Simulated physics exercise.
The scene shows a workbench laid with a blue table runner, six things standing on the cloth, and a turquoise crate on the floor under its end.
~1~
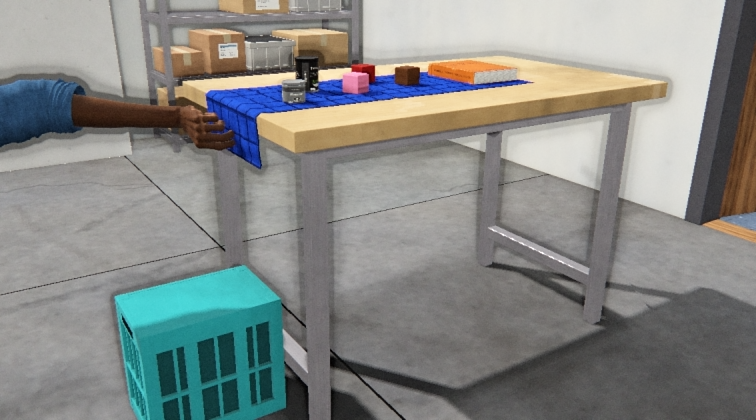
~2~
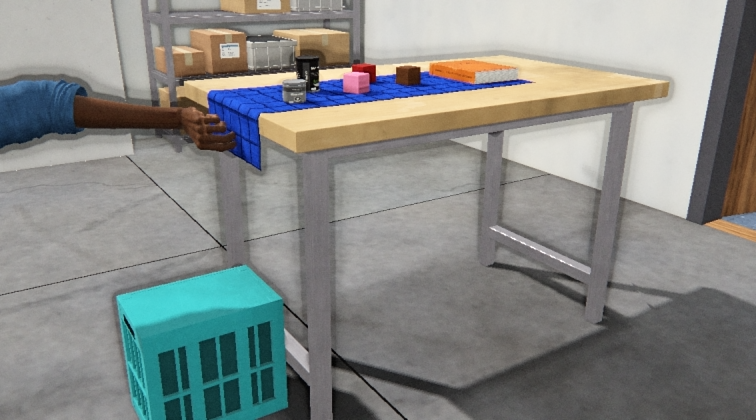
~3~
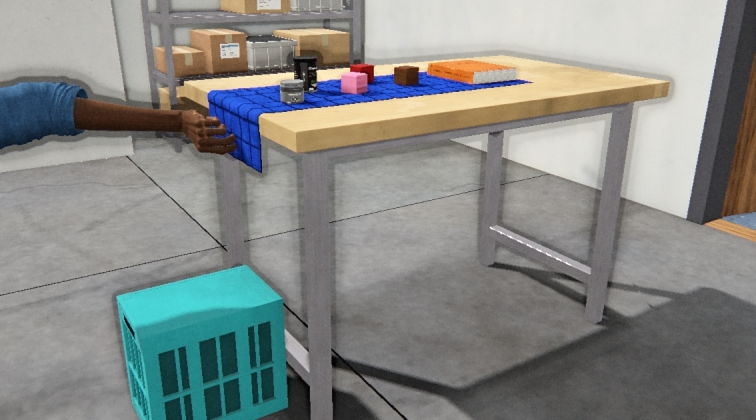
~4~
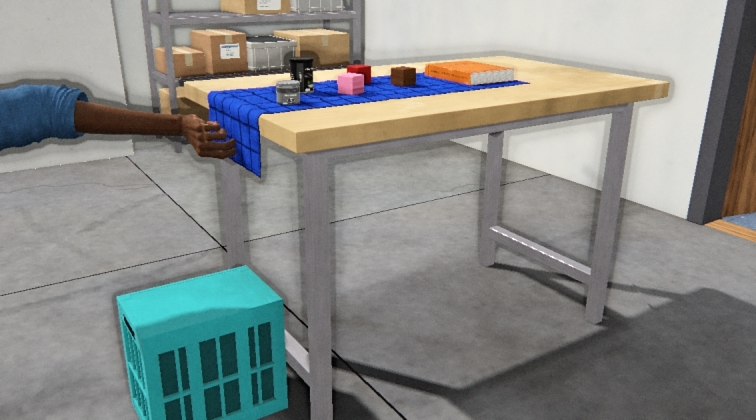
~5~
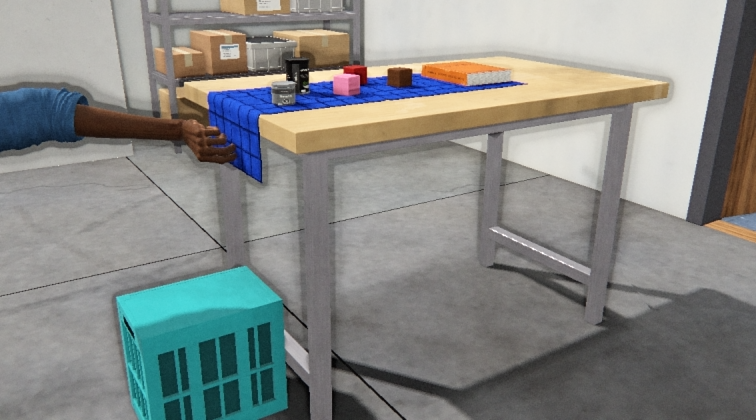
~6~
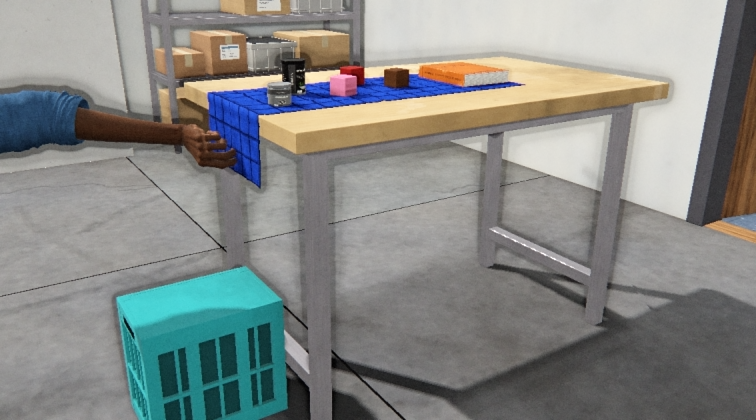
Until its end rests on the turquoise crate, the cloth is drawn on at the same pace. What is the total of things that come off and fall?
The number that drops will be three.
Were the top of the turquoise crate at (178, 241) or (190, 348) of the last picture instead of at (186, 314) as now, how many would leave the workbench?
Counts: 1, 4.
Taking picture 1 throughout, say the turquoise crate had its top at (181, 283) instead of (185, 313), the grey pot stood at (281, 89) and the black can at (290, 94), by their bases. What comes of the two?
The grey pot is lost; the black can is lost.
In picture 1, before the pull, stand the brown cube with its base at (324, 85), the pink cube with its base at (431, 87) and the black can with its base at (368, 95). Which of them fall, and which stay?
The brown cube ends up off; the pink cube stays put; the black can ends up off.
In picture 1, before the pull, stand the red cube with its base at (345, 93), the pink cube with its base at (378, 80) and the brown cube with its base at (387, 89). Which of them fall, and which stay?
Outcome: Red cube falls away, pink cube stays, brown cube stays.
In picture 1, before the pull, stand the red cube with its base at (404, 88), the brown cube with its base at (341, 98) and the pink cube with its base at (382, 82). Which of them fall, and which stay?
First the red cube: It is still up there. Next the brown cube: It ends off the top. Last the pink cube: It is still up there.
Soon after, hem near (237, 232); grey pot gone.
Then, hem on the crate; grey pot, black can and pink cube gone.
At rest, hem on the crate; grey pot, black can and pink cube gone. The count of fallen things is three.
